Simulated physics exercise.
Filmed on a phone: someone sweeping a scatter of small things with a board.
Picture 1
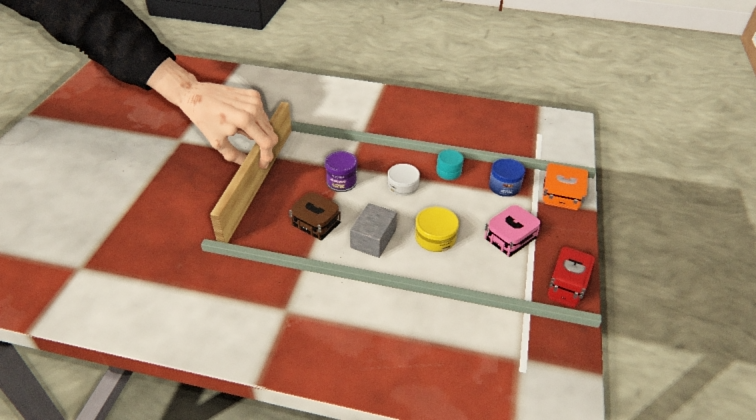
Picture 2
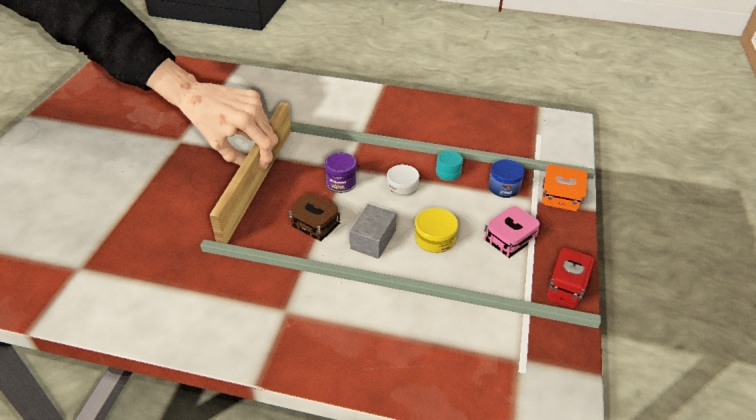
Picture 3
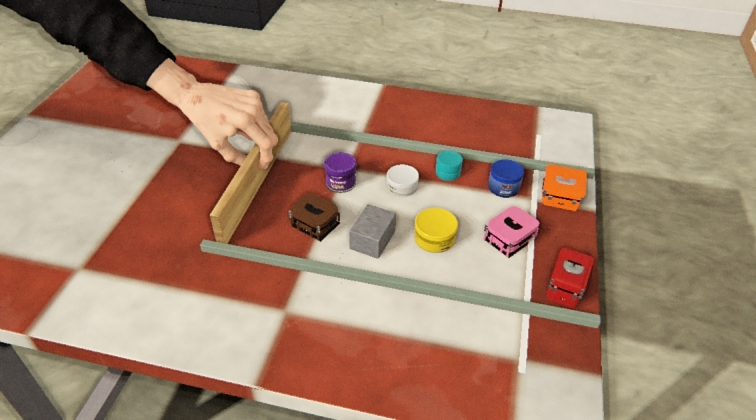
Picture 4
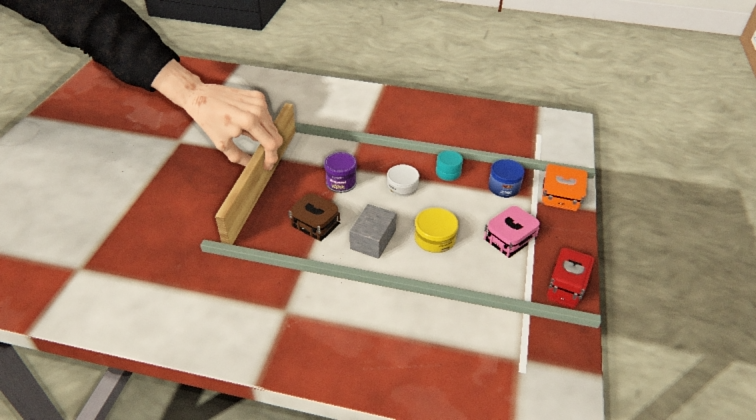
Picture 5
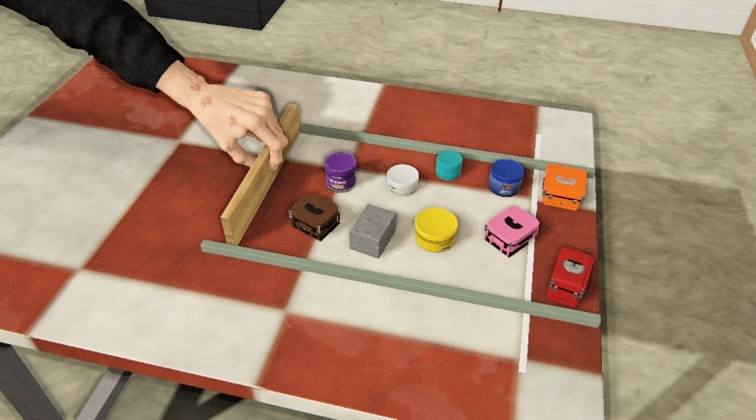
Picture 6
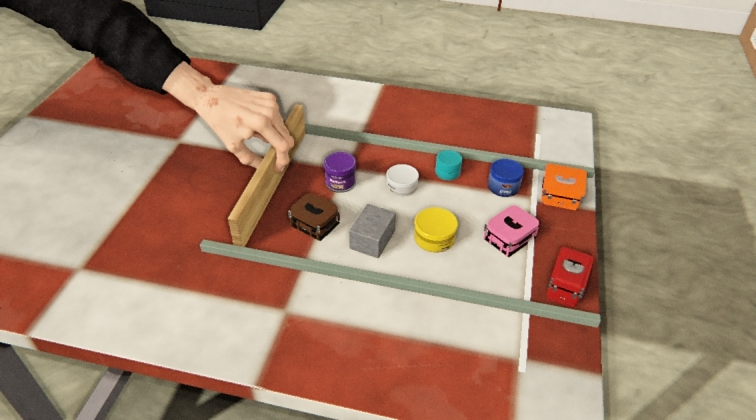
In this clip, a hand holds a wooden board upright on a red-and-white checked table and moves it slightly to the right between two rails, toward a scatter of small colourful cases, tubs and a grey block, which stay still.
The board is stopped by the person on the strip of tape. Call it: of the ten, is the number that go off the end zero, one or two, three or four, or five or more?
Three or four go off.
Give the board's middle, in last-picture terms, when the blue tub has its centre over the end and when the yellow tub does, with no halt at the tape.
Around (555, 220) first and around (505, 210) second.
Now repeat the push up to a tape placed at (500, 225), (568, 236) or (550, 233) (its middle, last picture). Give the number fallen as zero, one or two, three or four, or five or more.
First no fall at all, then 5 or more, then five or more.
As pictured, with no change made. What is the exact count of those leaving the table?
Counted up, you get 3.
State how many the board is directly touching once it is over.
That comes to 4.
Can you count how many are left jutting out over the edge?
The count is 2.
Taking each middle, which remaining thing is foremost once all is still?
The grey block.
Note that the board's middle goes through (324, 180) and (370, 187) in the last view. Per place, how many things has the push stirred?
Well, it's 2 at the first one and 5 at the second.
Early on, none off yet; red case at rest near (569, 277); orange case at rest near (563, 187); pink case at rest near (511, 231).
A while later, none off yet; red case at rest near (571, 278); orange case at rest near (563, 187); pink case travelled about its own width near (551, 222).
Finally, the number that fall off is three or four; lost, yellow tub, orange case and red case.
